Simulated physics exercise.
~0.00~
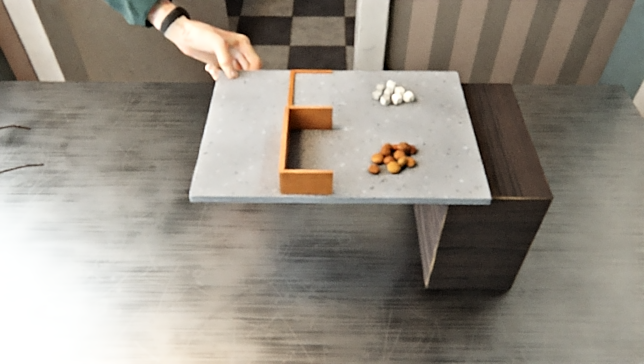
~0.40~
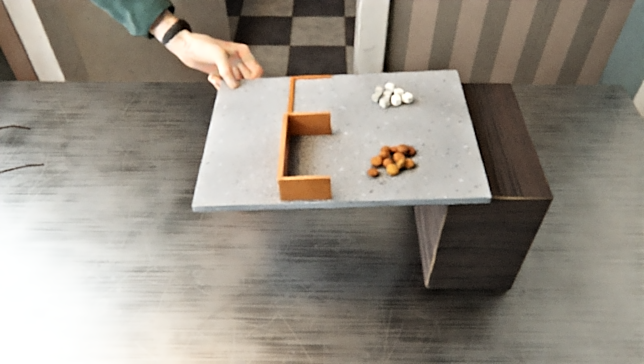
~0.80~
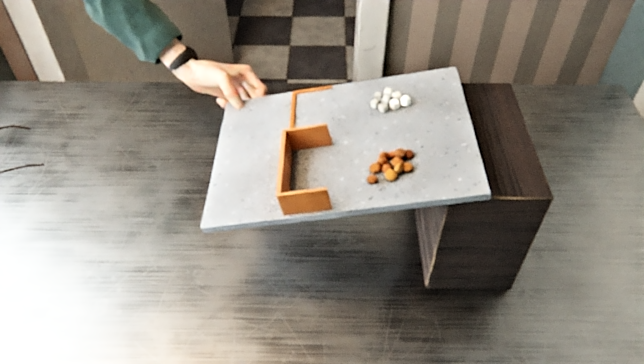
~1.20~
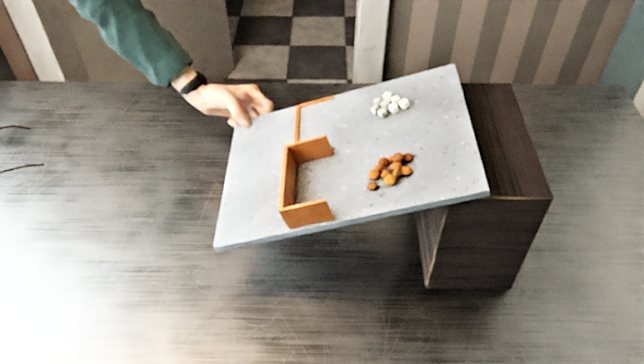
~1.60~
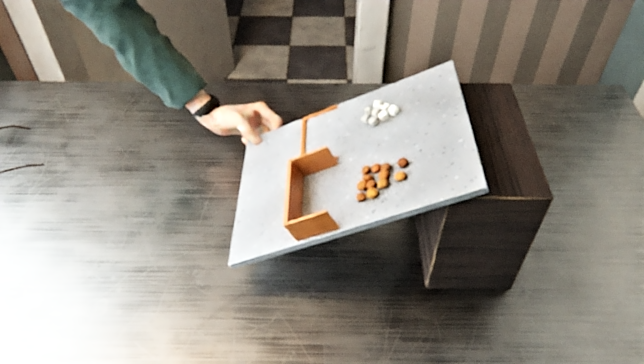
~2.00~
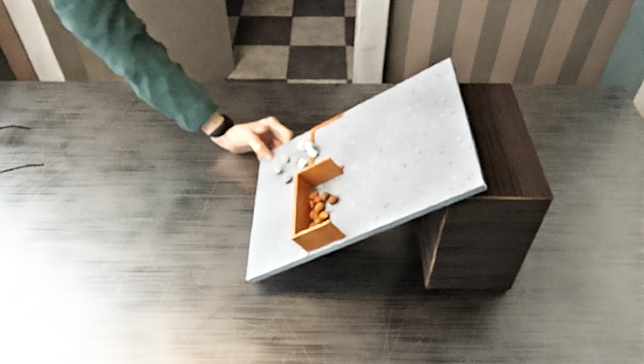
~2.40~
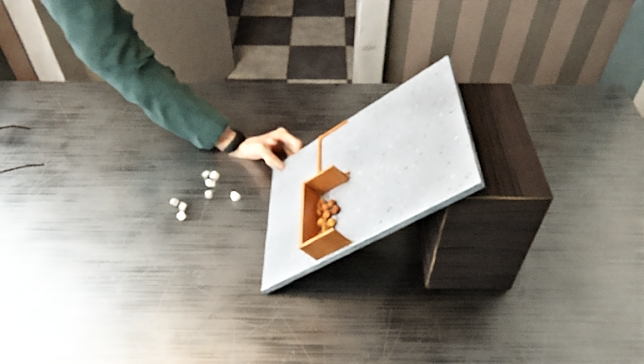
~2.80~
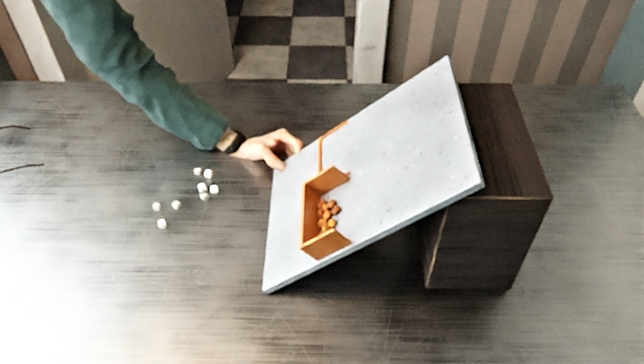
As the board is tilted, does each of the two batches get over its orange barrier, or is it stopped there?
The two batches end differently. The orange-brown pieces at the front are stopped by their taller barrier, while the white pieces at the back get over their low strip and end up on the counter.
